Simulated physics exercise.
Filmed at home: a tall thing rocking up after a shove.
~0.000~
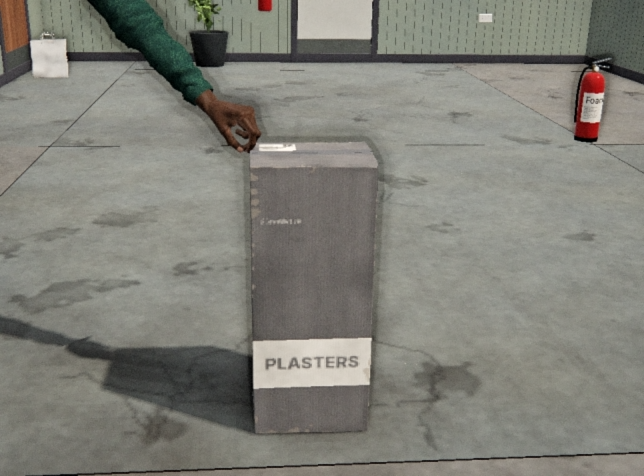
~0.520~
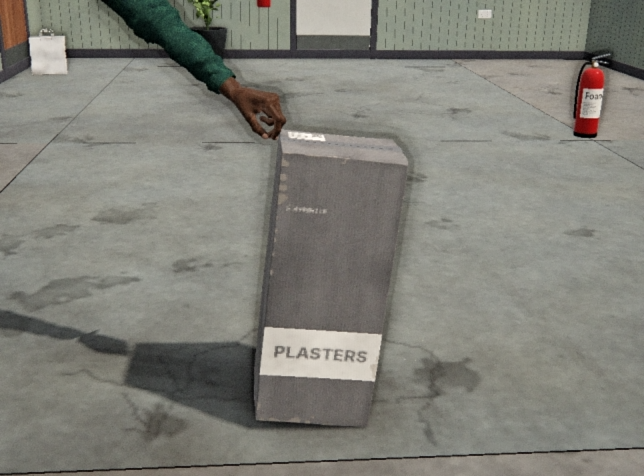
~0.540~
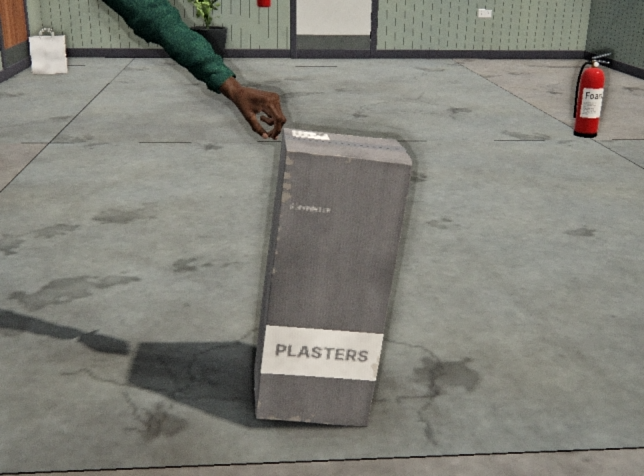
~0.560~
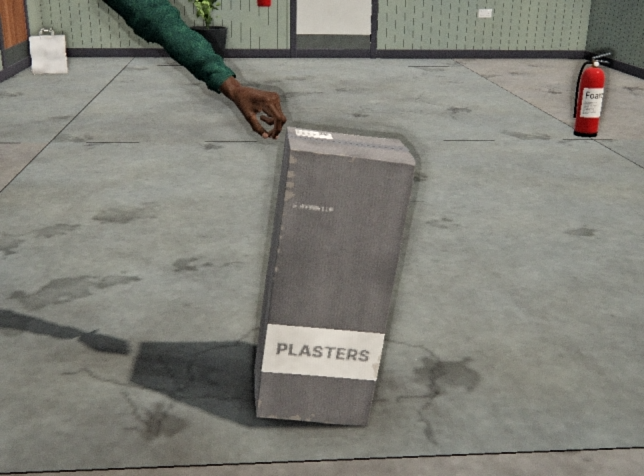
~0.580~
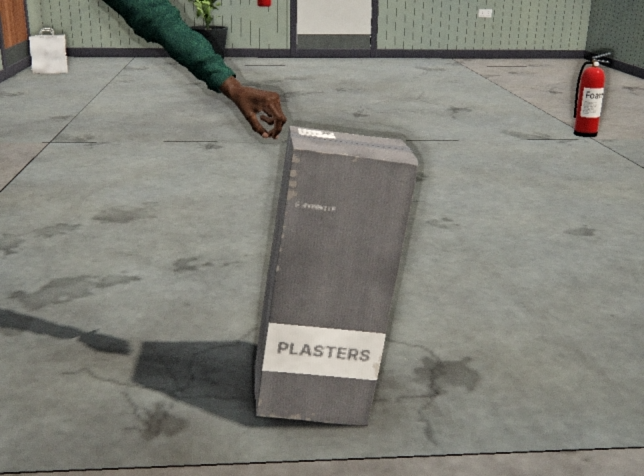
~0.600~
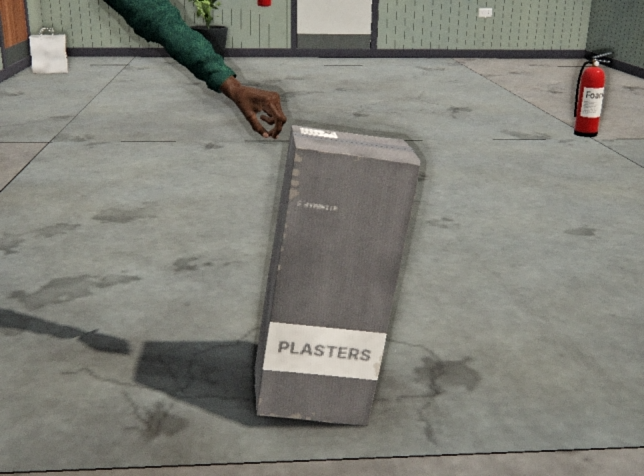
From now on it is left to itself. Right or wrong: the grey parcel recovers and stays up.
Right.
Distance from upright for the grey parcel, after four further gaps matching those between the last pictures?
It would lean something like 8° by then.
After 0.88 s, grey parcel 2° off upright near (315, 282).
After 1.18 s, grey parcel 2° off upright near (304, 282).
After 1.46 s, grey parcel upright near (310, 284).
In the end (2.2 s), the grey parcel rocks back upright, near (310, 284).
